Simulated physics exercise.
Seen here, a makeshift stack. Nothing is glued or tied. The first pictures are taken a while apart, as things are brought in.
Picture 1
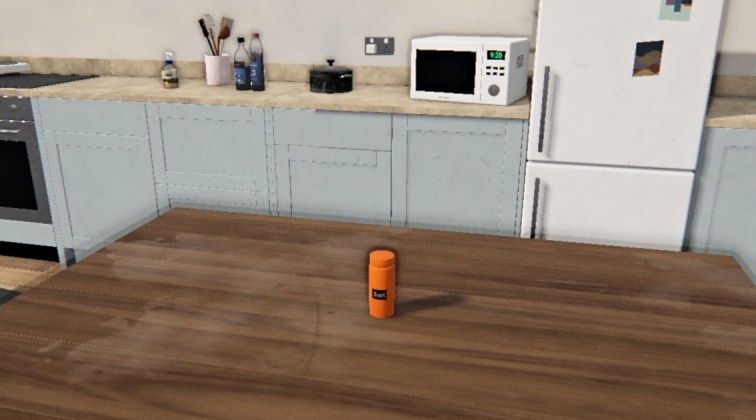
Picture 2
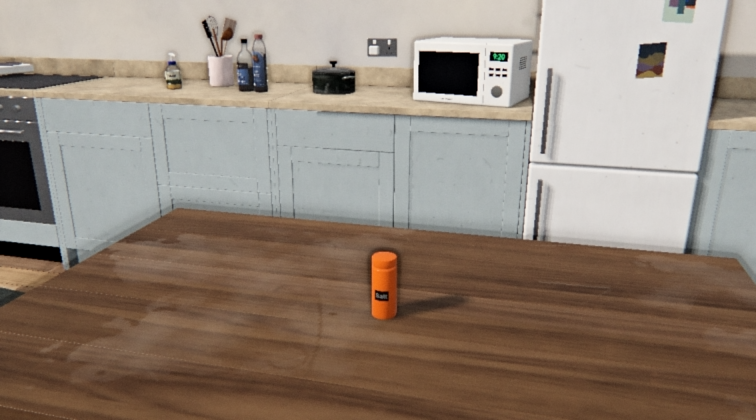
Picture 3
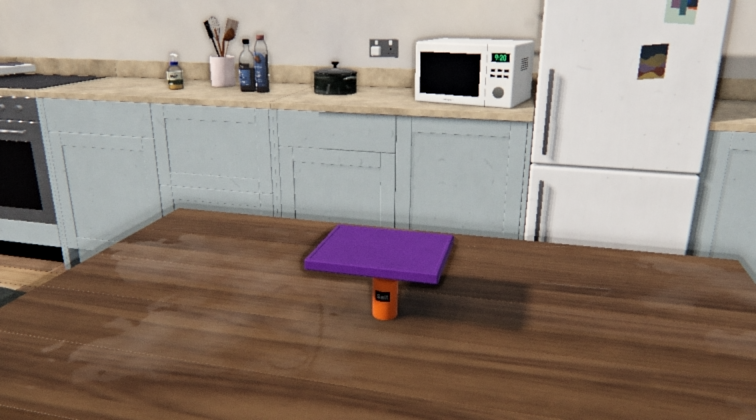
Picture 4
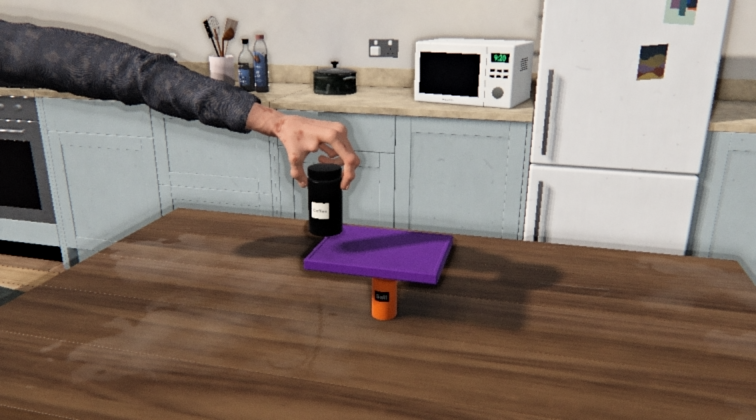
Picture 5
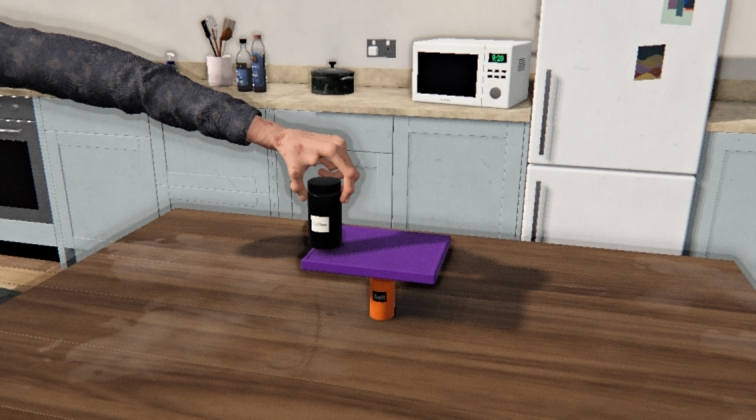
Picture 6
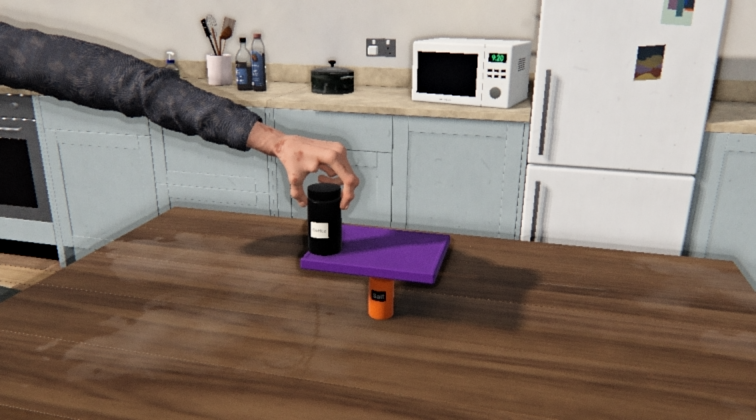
A purple lid appears atop an orange bottle, then a hand lowers a black jar onto its left side.
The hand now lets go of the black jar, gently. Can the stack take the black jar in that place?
It comes apart.
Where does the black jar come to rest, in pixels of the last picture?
At about (255, 309).
Then, 0.30 s past the last view, black jar now fallen; purple lid rocked 68° from its first pose.
Then, 0.60 s past the last view, purple lid upside down.
Finally, fallen, purple lid and black jar; orange shaker still in place. Final places as the last picture's camera would see them, black jar near (256, 309). The stack gives way.
